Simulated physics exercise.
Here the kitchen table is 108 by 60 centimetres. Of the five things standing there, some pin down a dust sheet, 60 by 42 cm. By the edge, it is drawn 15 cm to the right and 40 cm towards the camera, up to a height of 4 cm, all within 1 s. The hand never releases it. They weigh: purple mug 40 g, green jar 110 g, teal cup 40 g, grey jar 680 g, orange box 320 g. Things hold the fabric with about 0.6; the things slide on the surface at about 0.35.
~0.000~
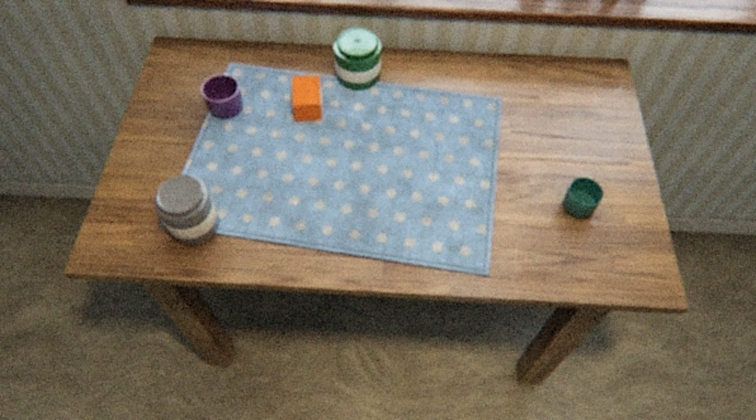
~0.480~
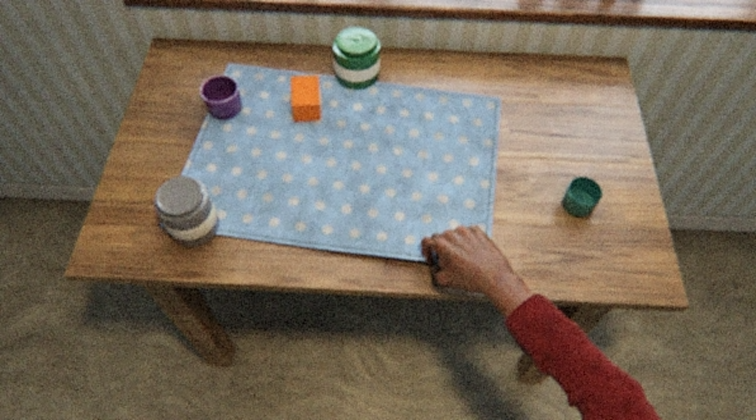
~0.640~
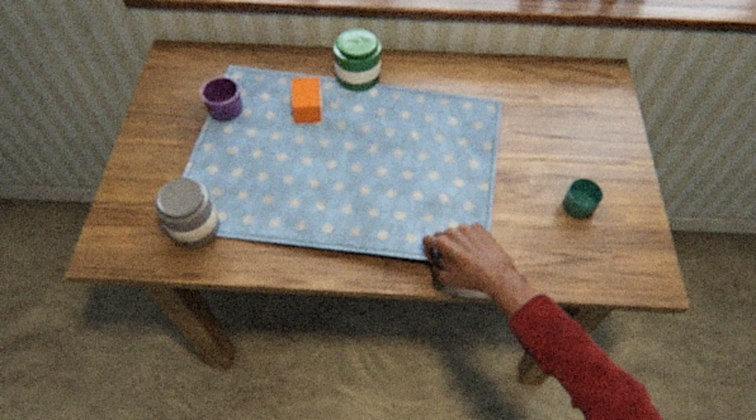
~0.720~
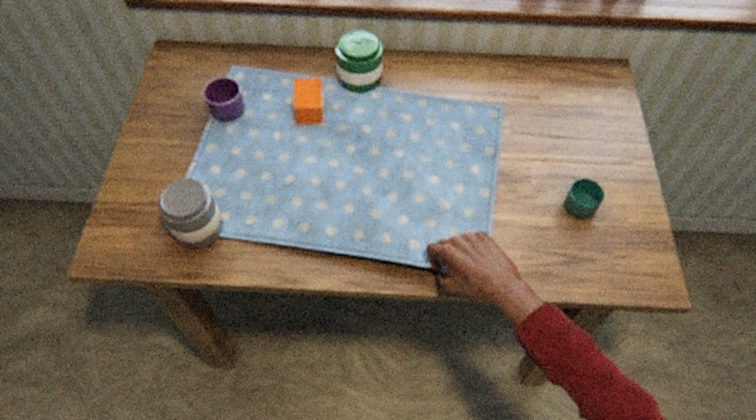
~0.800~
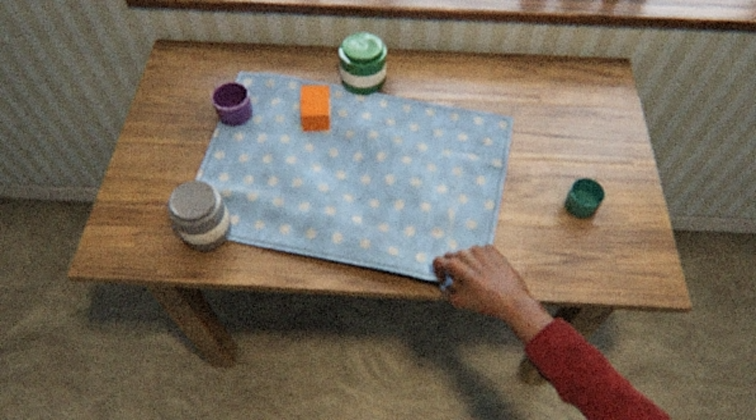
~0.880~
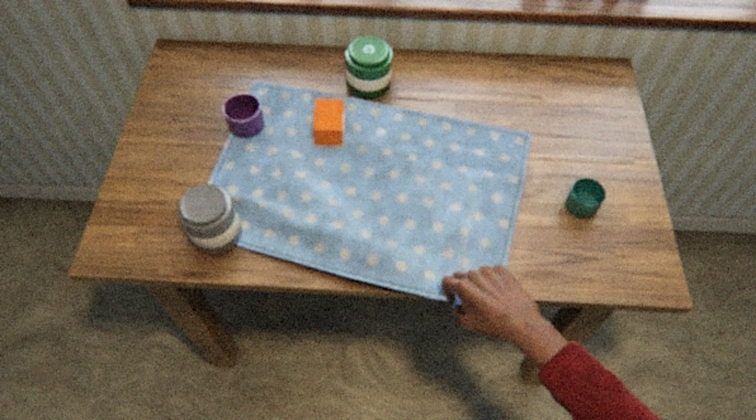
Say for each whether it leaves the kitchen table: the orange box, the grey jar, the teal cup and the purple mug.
At the end, orange box: On, grey jar: Off, teal cup: On, purple mug: On.
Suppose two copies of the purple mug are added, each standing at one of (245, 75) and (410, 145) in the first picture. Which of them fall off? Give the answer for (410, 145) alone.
Result for that copy: It tumbles down.
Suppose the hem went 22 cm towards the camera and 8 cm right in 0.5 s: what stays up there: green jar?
Result - green jar: Still on top.
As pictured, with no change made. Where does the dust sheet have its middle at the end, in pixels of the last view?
Midpoint, last view: Approx. (461, 355).
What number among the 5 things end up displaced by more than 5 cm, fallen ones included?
The total comes out at 4.
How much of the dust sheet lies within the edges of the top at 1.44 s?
Roughly 35% of it.
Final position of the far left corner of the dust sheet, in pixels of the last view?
That corner settles near pixel (362, 188) in the last view.
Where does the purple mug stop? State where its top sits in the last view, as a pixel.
In the last view, the top sits at about (343, 230).
At 1.1 s, 80 % of the dust sheet is still over the top; orange box 19 cm off its start, purple mug 18 cm off its start, grey jar 12 cm off its start.
At 1.3 s, 60 % of the dust sheet is still over the top; orange box 31 cm off its start, purple mug 29 cm off its start, grey jar 21 cm off its start.
At 1.4 s, 35 % of the dust sheet is still over the top; orange box 43 cm off its start at (434, 245), purple mug 38 cm off its start at (332, 216), grey jar over the edge.
At 1.6 s, 25 % of the dust sheet is still over the top; orange box 47 cm off its start, purple mug 41 cm off its start, grey jar over the edge.
At 3.2 s, 25 % of the dust sheet is still over the top; orange box 47 cm off its start at (446, 264), purple mug 41 cm off its start at (343, 230), grey jar over the edge, teal cup 5 cm off its start at (617, 207).
